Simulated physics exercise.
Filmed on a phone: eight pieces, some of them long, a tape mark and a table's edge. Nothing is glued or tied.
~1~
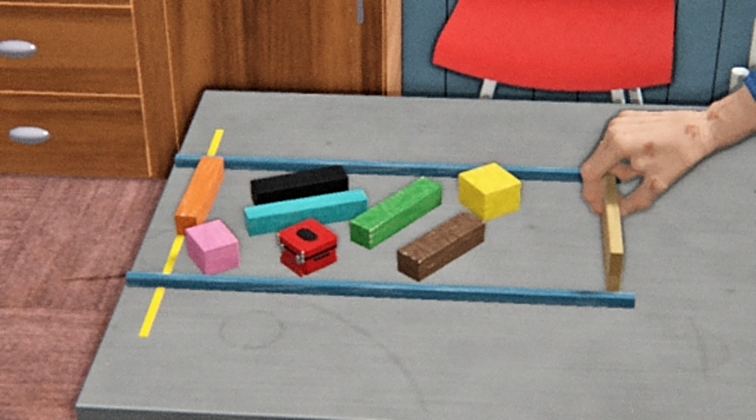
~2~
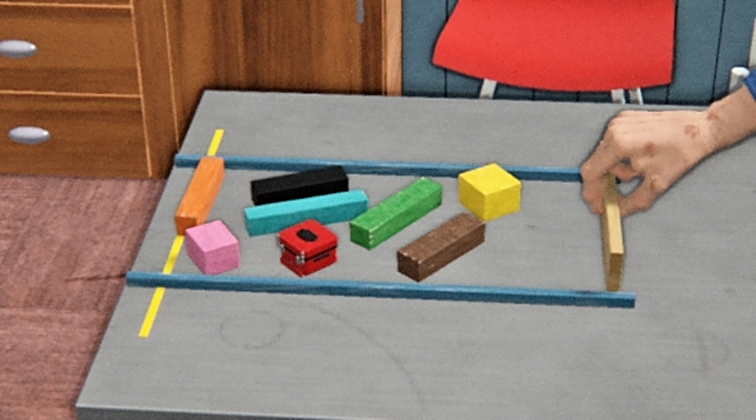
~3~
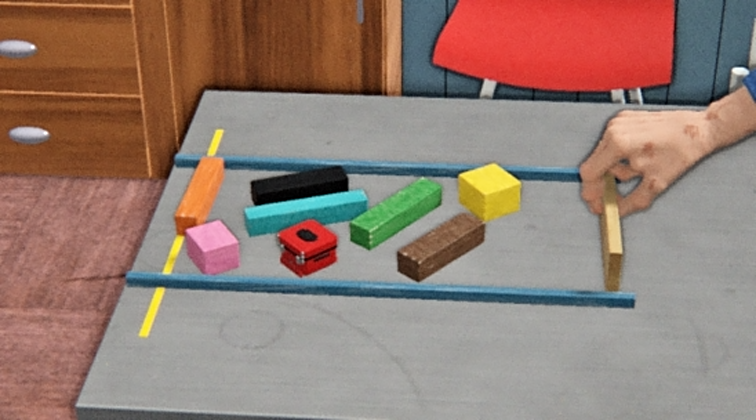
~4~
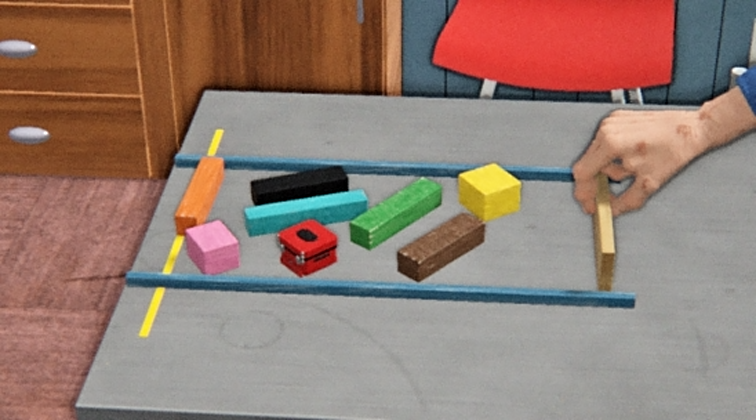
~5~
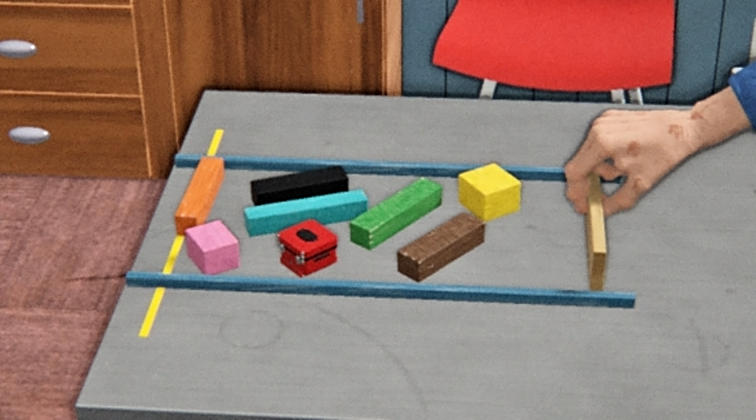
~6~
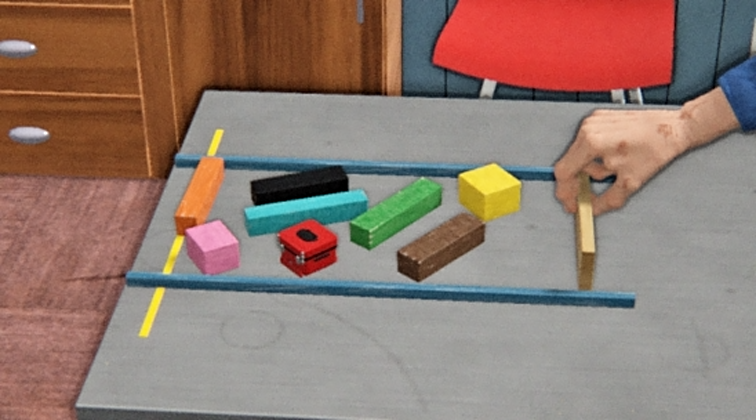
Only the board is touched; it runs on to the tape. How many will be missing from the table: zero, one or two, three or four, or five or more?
Outcome: The number that fall off is five or more.
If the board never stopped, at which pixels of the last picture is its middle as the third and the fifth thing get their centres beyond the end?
First at (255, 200), next at (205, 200).
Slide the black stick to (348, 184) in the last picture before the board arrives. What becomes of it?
From there it is lost.
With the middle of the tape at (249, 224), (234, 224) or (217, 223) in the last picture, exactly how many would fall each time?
Try by try, 3, 4 and 4.
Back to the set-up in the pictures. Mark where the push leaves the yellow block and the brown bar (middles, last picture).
About (176, 173), and the other about (161, 239).
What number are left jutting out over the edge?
Overhanging: 1.
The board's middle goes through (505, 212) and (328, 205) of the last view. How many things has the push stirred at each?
First 1, then 7.
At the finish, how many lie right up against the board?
The number is 2.
Soon after, none off yet; orange bar at rest near (200, 196); pink block at rest near (212, 248); black stick at rest near (297, 188).
In the end, the number that fall off is five or more; gone, green bar, red case, turquoise bar, black stick, pink block and orange bar.
